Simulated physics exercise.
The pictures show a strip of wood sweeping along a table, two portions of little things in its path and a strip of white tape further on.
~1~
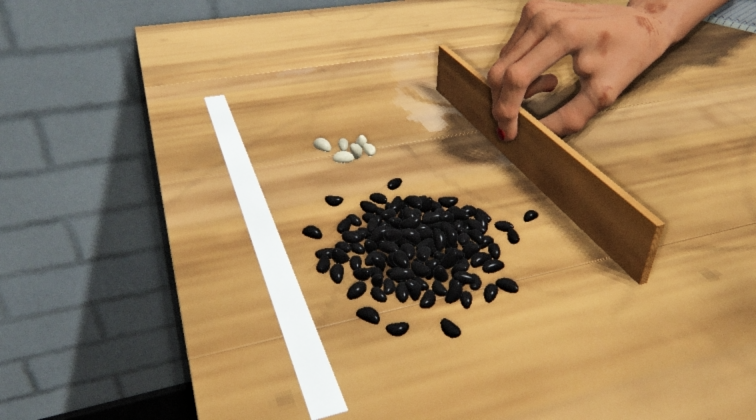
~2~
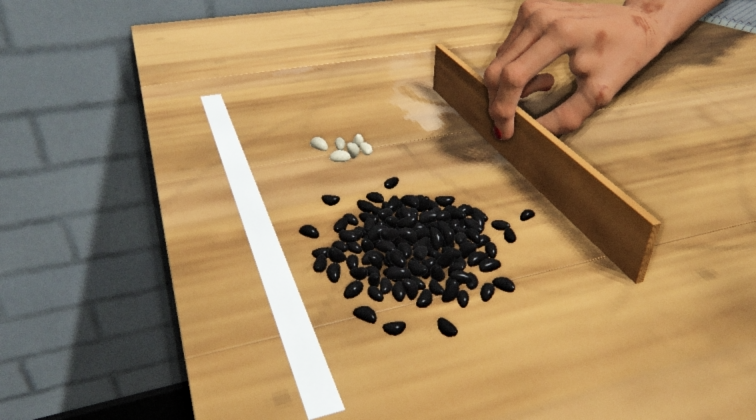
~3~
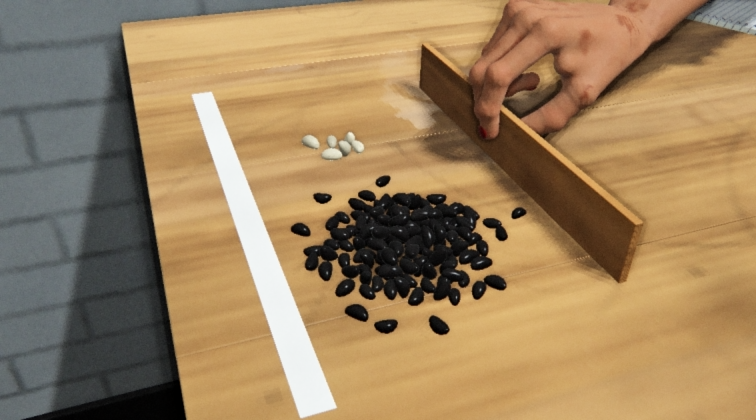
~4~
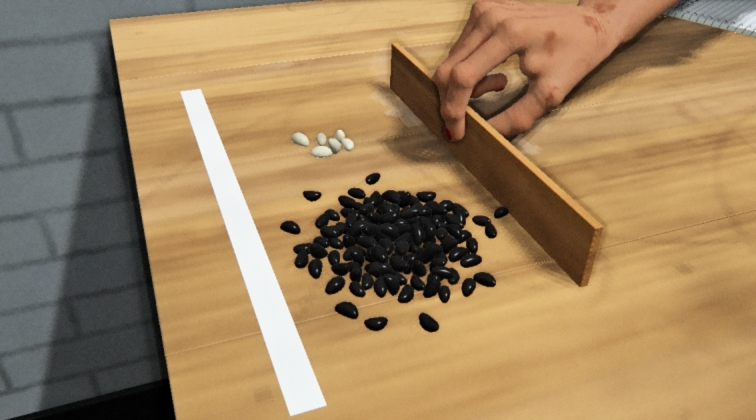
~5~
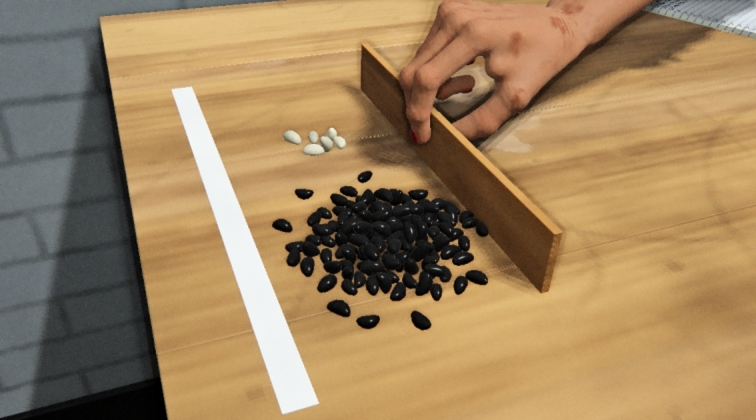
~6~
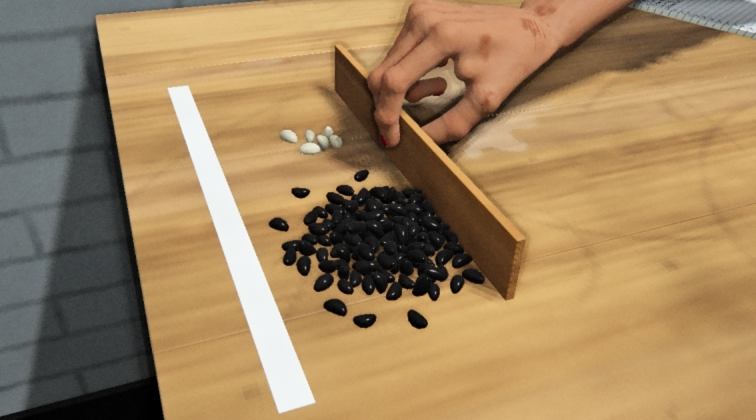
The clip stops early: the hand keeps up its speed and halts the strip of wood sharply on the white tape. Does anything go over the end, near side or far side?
The near handful? It does not all stay up. The Far handful? It does not fall.
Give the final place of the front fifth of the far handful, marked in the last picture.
Centre near (179, 159) px.
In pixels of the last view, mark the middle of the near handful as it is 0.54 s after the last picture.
I'd put the middle of it near (288, 263).
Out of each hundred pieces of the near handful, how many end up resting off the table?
About 30%.
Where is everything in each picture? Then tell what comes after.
The first picture shows strip of wood (631, 234), at rest; white tape (217, 106), about a palm's width from the edge; edge at (167, 230); near handful (418, 240), many black beans; far handful (357, 151), a few white beans.
The second picture shows strip of wood (627, 233), at rest; far handful (354, 150).
The third picture shows strip of wood (610, 232); near handful (406, 237).
The fourth picture shows strip of wood (572, 236); far handful (335, 146).
The fifth picture shows strip of wood (533, 241); near handful (388, 233), just a few pushed along.
The sixth picture shows strip of wood (498, 247); white tape (181, 96); edge at (130, 222); near handful (393, 245), about a tenth pushed along; far handful (323, 142).
Then, 0.54 s later than the last frame, strip of wood still moving, near (304, 135); near handful all on the table, its front near (200, 264); far handful all on the table, its front near (271, 164).
Then, 1.09 s later than the last frame, strip of wood stopped at the white tape; near handful roughly a quarter over the edge; far handful all on the table, its front near (174, 144).
Then, 1.37 s later than the last frame, strip of wood stopped at the white tape; near handful roughly a quarter over the edge; far handful all on the table, its front near (169, 145).
When it is over, strip of wood stopped at the white tape; near handful roughly a quarter over the edge; far handful all on the table, its front near (169, 145).
